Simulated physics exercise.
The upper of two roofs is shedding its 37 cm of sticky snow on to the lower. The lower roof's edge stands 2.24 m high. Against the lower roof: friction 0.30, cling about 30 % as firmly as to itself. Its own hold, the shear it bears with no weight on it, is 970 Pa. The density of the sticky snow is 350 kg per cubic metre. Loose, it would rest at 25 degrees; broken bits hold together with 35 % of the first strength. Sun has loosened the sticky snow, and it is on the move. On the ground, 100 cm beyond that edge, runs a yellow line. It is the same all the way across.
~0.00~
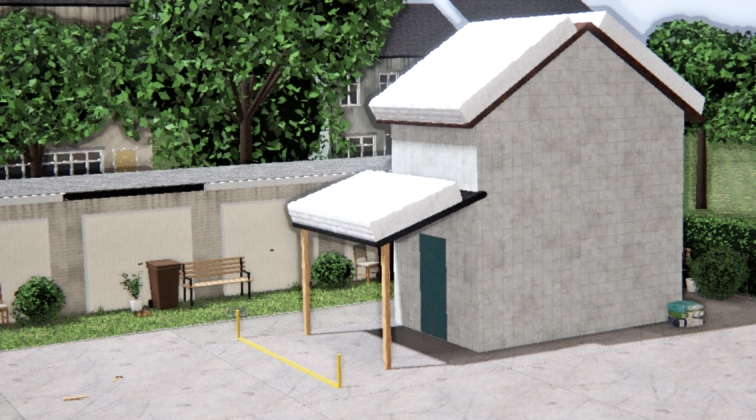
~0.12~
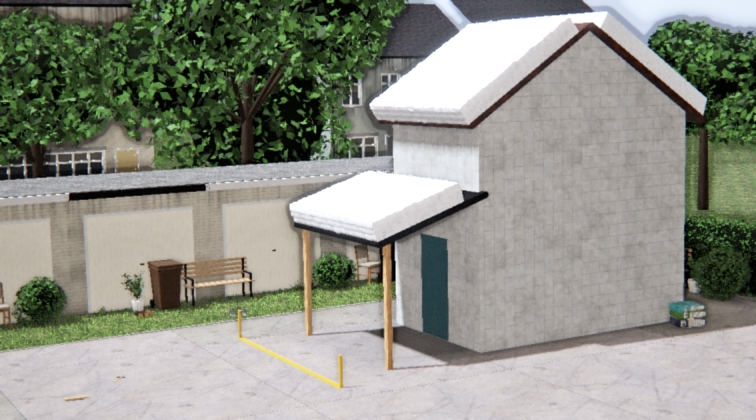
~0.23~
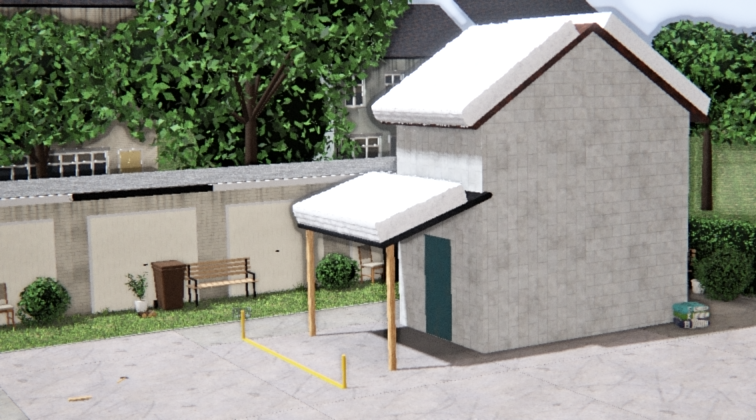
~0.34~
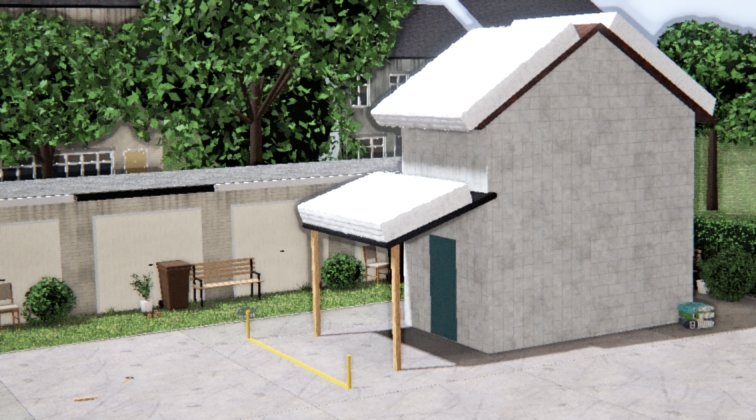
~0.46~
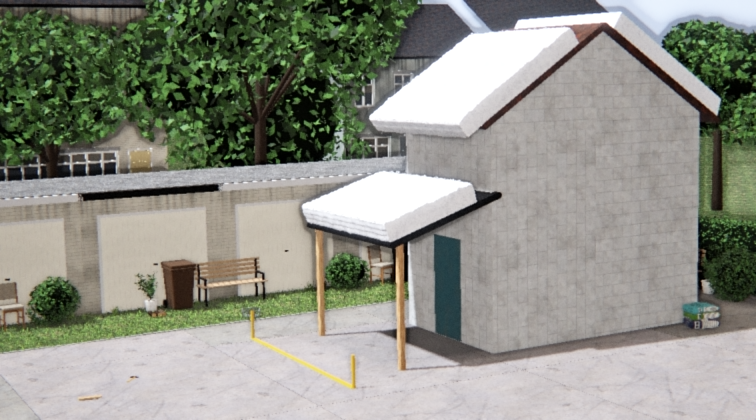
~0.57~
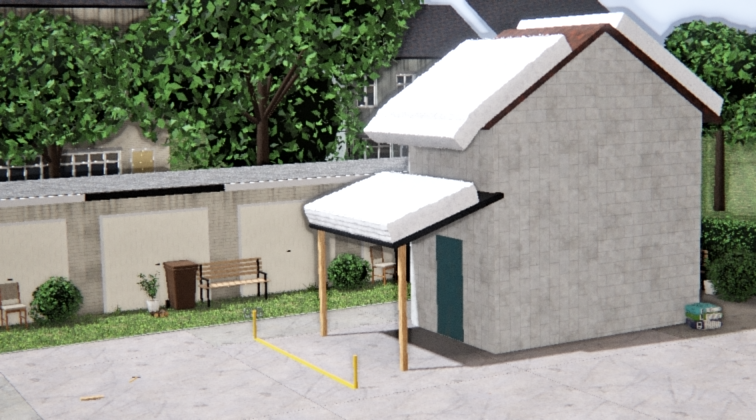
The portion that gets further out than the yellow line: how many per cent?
It comes to some 67 %.
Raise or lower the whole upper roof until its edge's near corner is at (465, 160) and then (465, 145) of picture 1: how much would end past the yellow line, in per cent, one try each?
In that order: 55 %, 65 %.
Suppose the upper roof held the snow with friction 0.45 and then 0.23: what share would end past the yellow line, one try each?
In turn about 55 %, 65 %.
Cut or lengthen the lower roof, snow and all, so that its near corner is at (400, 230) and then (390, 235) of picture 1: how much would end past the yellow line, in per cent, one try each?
In that order: 50 %, 60 %.
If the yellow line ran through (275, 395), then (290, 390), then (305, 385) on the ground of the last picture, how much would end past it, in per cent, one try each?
In that order: 35 %, 45 %, 50 %.
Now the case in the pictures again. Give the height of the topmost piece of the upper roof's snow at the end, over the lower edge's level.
Roughly 0.9 m.
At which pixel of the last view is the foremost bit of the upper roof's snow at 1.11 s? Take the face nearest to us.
Around (400, 206).
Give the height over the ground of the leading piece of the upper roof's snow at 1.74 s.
Some 1.0 m.
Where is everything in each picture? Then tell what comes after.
The first frame shows front end of the sticky snow at (466, 109).
The second frame shows front end of the sticky snow at (467, 110), its middle shifted 2.3 cm.
The third frame shows front end of the sticky snow at (468, 124), its middle shifted 9.5 cm, 3 % of it past the upper edge, in one piece.
The fourth frame shows front end of the sticky snow at (468, 118), its middle shifted 22 cm, 8 % of it past the upper edge, in one piece.
The fifth frame shows front end of the sticky snow at (466, 125), its middle shifted 39 cm, 14 % of it past the upper edge, in one piece.
The sixth frame shows front end of the sticky snow at (459, 132), its middle shifted 62 cm, 22 % of it past the upper edge, cracking.
By 1.11 s, none is below the lower edge and 0 % is past the line.
By 1.74 s, 34 % is below the lower edge and 30 % is past the line.
By 2.37 s, 76 % is below the lower edge and 67 % is past the line.
By 3.00 s, 76 % is below the lower edge and 67 % is past the line.
By 3.50 s, at the end, 76 % is below the lower edge and 67 % is past the line.
